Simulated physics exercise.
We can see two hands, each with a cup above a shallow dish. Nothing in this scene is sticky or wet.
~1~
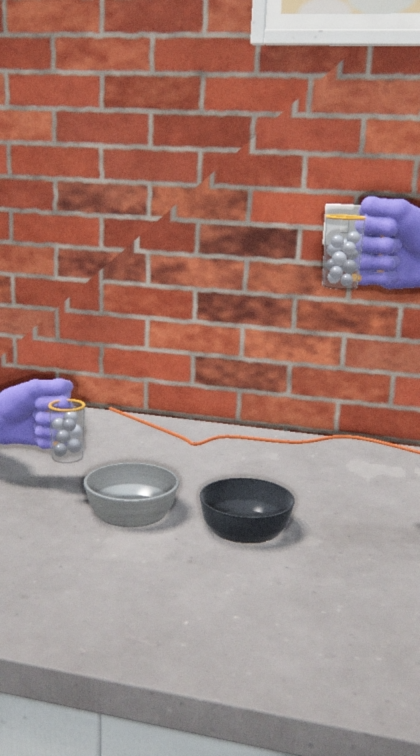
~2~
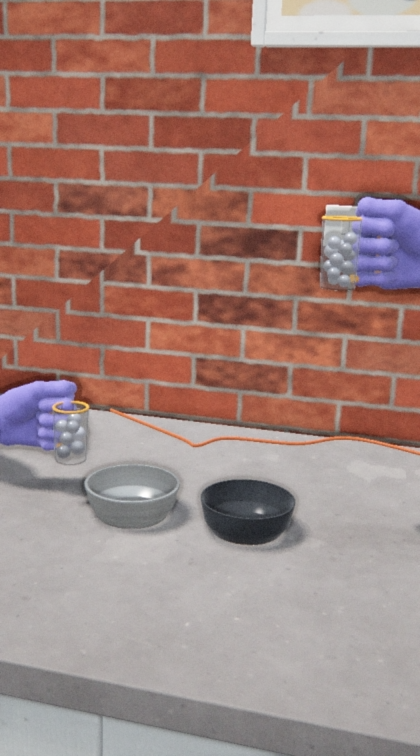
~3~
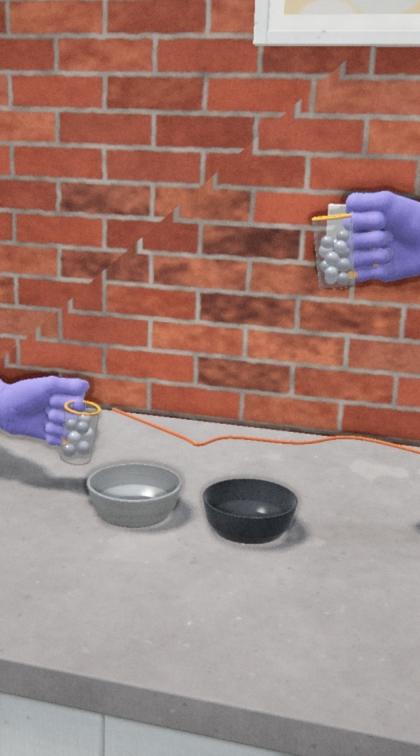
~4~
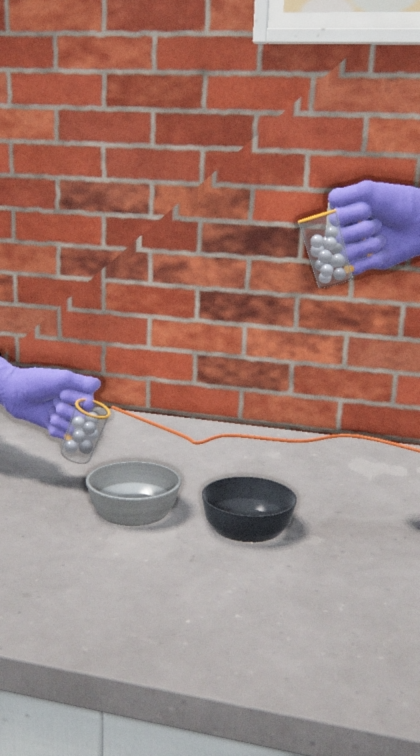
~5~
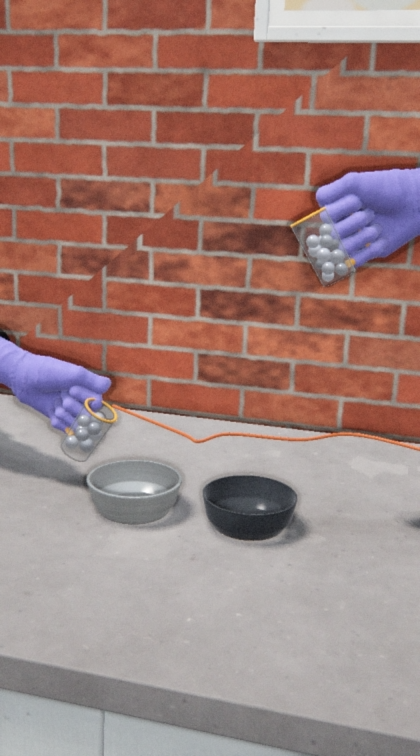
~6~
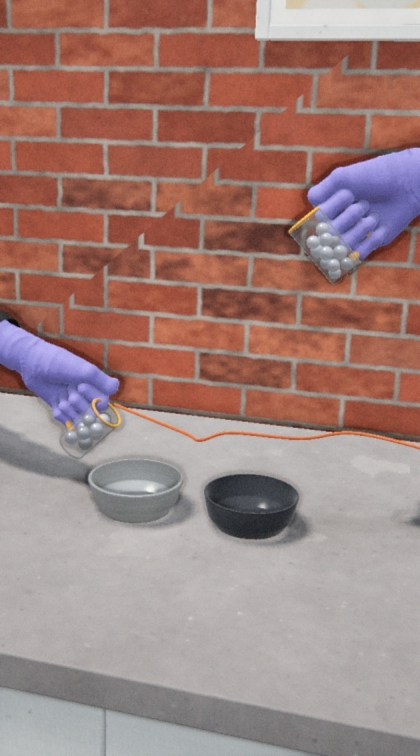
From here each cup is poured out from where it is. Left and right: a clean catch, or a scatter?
The left dish retains everything, the right one spills a few.
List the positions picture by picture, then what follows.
In the first picture, left dish (116, 502), empty; left cup (67, 431), holding steel balls, just above its dish; right dish (237, 520), empty; right cup (343, 252), holding steel balls, high above its dish.
In the second picture, left cup (71, 433), upright; right cup (340, 253), upright.
In the third picture, left cup (79, 433), tipped 9°; right cup (335, 252), tipped 9°.
In the fourth picture, left cup (84, 432), tipped 20°; right cup (326, 250), tipped 20°.
In the fifth picture, left cup (88, 431), tipped 31°; right cup (324, 248), tipped 31°.
In the sixth picture, left dish (120, 498); left cup (89, 430), tipped 43°; right dish (242, 516); right cup (325, 247), tipped 43°.
Then, 0.28 s later than the last frame, left, every one still in the cup; right, every one still in the cup.
Then, 0.65 s later than the last frame, left, every one still in the cup; right, every one still in the cup.
Then, 1.03 s later than the last frame, left, roughly a quarter still in the cup, roughly two thirds in the dish, about a tenth in the air; right, roughly a third still in the cup, about a tenth in the dish, roughly half in the air.
When it is over, left, every one in the dish, not one outside the dish; right, roughly half in the dish, roughly half outside the dish.
